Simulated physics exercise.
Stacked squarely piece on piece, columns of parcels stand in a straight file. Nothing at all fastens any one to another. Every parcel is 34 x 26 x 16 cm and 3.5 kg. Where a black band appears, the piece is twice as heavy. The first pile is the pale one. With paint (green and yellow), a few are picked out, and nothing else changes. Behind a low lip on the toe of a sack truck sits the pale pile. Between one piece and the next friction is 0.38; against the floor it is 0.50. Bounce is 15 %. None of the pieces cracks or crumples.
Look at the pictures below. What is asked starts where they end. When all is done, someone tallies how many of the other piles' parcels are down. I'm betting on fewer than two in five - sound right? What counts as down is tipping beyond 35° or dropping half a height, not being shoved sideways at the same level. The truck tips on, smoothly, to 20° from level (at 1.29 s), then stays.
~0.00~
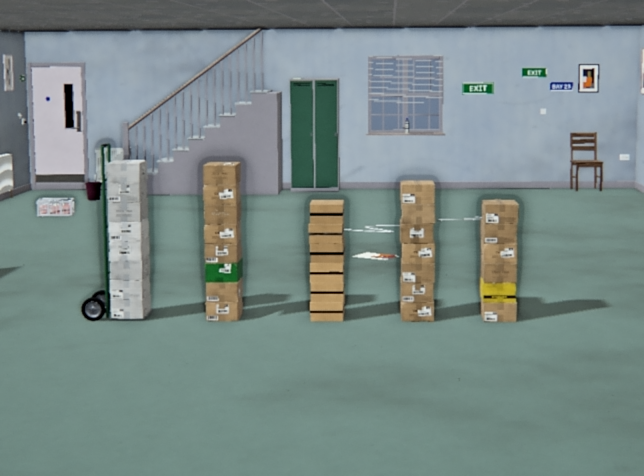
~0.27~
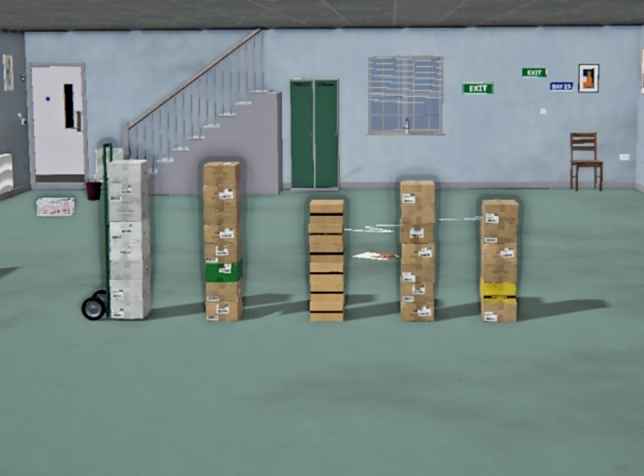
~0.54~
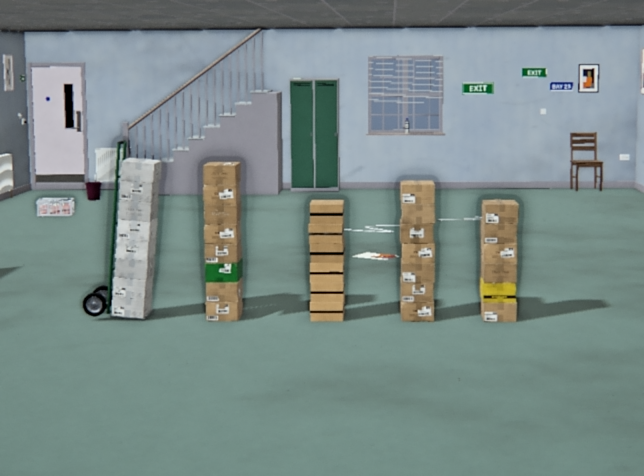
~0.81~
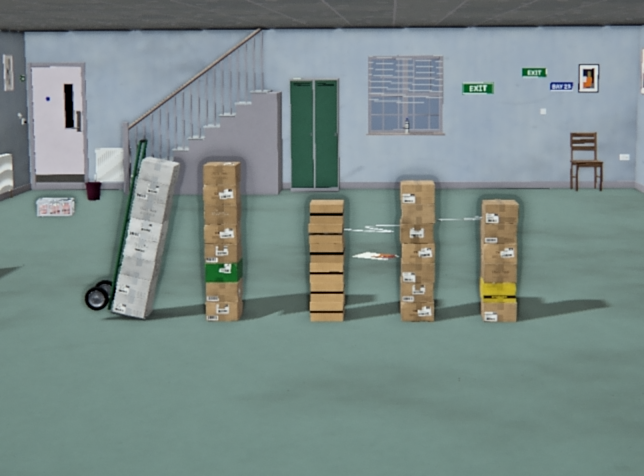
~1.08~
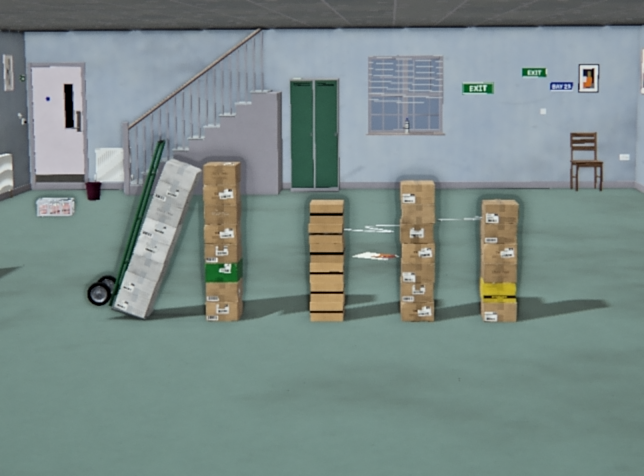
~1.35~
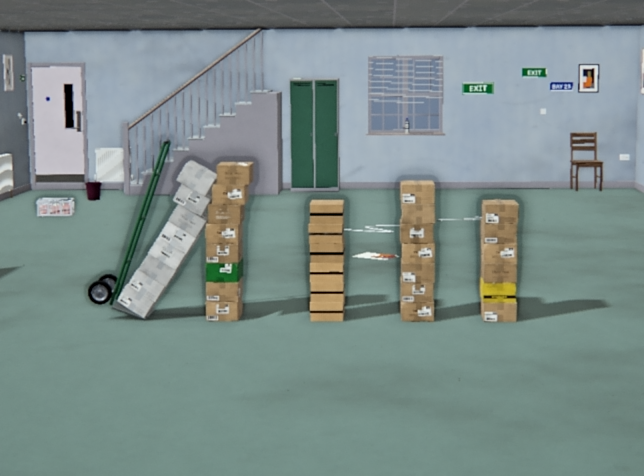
No, more than two in five.
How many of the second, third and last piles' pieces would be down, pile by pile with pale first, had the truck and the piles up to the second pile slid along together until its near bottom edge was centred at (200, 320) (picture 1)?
Result: Second pile 7, third pile 6, last pile 5.
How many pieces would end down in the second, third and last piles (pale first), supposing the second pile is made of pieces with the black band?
Then second 0, third 0, last 0.
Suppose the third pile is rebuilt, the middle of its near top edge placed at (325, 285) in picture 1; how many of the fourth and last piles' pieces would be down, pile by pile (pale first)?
Then fourth 0, last 0.
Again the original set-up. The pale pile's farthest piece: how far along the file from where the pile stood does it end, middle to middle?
I'd say close to 135 cm along.
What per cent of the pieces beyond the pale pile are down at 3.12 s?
60 per cent at that moment.
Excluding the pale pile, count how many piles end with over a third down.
Counted up, you get 4.
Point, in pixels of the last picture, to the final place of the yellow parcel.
It settles close to (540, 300) in the last view.
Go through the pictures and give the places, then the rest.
In the first frame (each place is the centre of the face we see best), truck frame (104, 181) 0° forward; green parcel (221, 273); yellow parcel (500, 293); the others all in place.
In the second frame, truck frame (105, 180) 1° forward; green parcel (221, 273).
In the third frame, truck frame (117, 178) 5° forward, top of the pale pile leaning 5°; yellow parcel (500, 293); the others all in place.
In the fourth frame, truck frame (134, 176) 12° forward, top of the pale pile leaning 12°; green parcel (221, 273); the others all in place.
In the fifth frame, truck frame (149, 176) 18° forward, top of the pale pile leaning 21°; green parcel (221, 273); the others all in place.
In the sixth frame, truck frame (154, 176) 20° forward, top of the pale pile leaning 30°; green parcel (222, 273); yellow parcel (500, 293); 4 have shifted.
By 2.06 s, 8 of the pale pile down; 7 of the 27 other parcels down; green parcel tilted 36°, 49 mm lower.
By 3.12 s, 8 of the pale pile down; 16 of the 27 other parcels down; green parcel tilted 49°, 24 cm lower; yellow parcel tilted 7°.
When it is over (5.4 s), 8 of the pale pile down; 25 of the 27 other parcels down; green parcel tilted 49°, 24 cm lower; yellow parcel tilted 46°, 9 cm lower. That is 93 per cent. In pixels of the last frame, middles, green parcel near (290, 299), yellow parcel near (540, 300).
